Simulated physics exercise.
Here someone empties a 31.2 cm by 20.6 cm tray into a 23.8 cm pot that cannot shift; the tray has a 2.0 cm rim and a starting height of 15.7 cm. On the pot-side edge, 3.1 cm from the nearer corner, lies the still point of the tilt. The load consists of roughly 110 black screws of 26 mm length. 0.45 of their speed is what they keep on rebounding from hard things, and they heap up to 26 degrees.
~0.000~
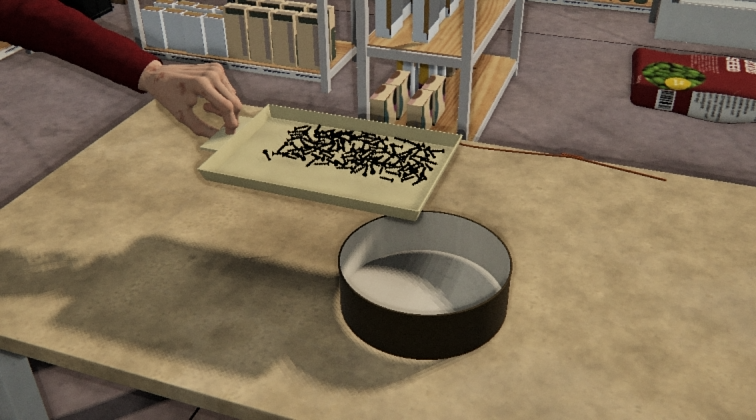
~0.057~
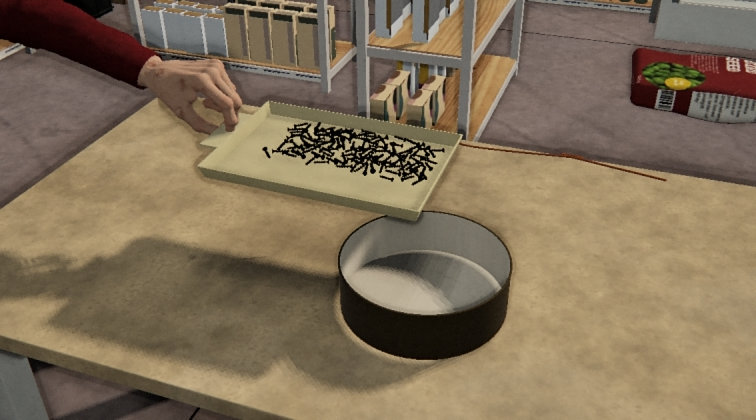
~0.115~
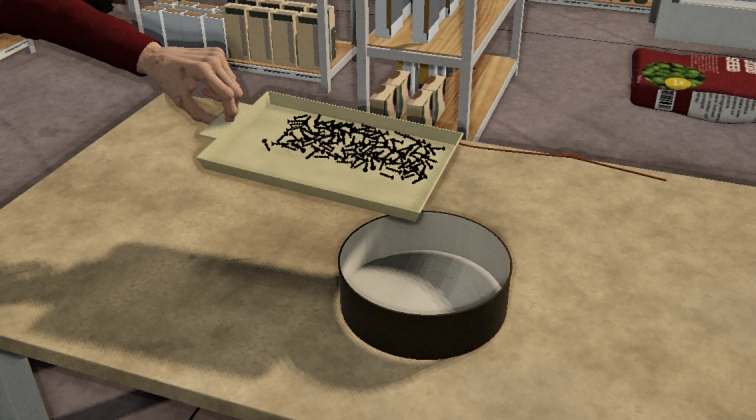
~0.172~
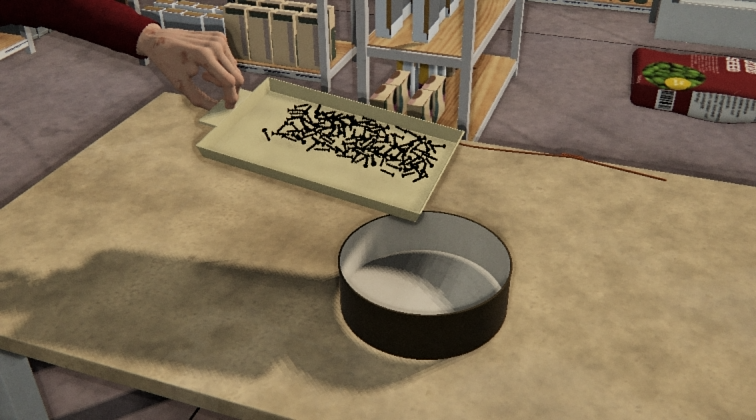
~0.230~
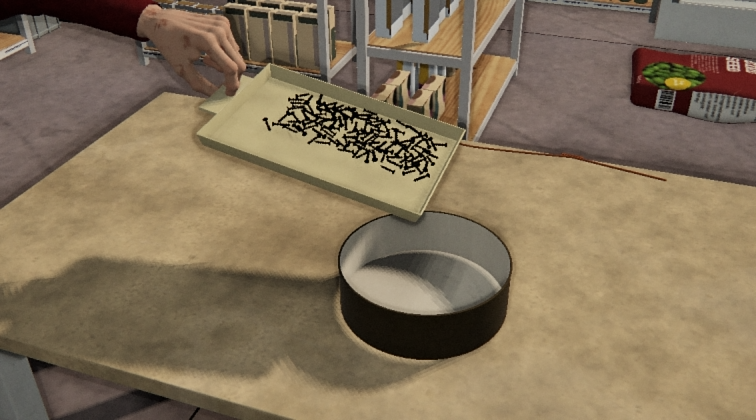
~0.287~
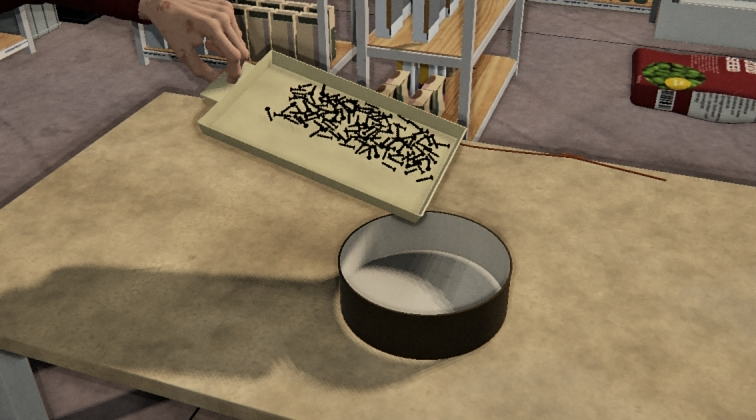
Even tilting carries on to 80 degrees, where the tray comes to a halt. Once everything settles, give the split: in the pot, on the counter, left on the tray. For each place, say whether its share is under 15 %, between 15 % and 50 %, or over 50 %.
At the end, pot: Over half, counter: Not much, left on the tray: Not much.
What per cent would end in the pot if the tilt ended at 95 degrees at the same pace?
Roughly 95 percent.
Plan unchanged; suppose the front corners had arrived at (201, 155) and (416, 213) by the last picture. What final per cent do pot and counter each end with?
In the pot: 95 per cent; on the counter: 5 per cent.
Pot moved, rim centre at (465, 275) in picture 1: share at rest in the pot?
Estimate: ~ 90 %.
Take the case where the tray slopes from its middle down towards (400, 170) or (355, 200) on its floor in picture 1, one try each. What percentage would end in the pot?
That would be close to 40 per cent, then close to 95 per cent.
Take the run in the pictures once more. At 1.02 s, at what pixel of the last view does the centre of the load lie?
Load centre: About (442, 193) px.
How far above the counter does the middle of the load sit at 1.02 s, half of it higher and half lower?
Around 18 cm up.
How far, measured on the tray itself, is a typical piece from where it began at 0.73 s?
About 10 cm.
After 0.73 s, tilt 47 degrees; the tray holds 100 %, the pot 0 %.
Then, at 1.02 s, tilt 67 degrees; the tray holds 75 %, the pot 15 %.
After 1.41 s, tilt 80 degrees; the tray holds 45 %, the pot 40 %.
At rest (2.4 s), pot 90 %, counter 5 %, tray 5 %.
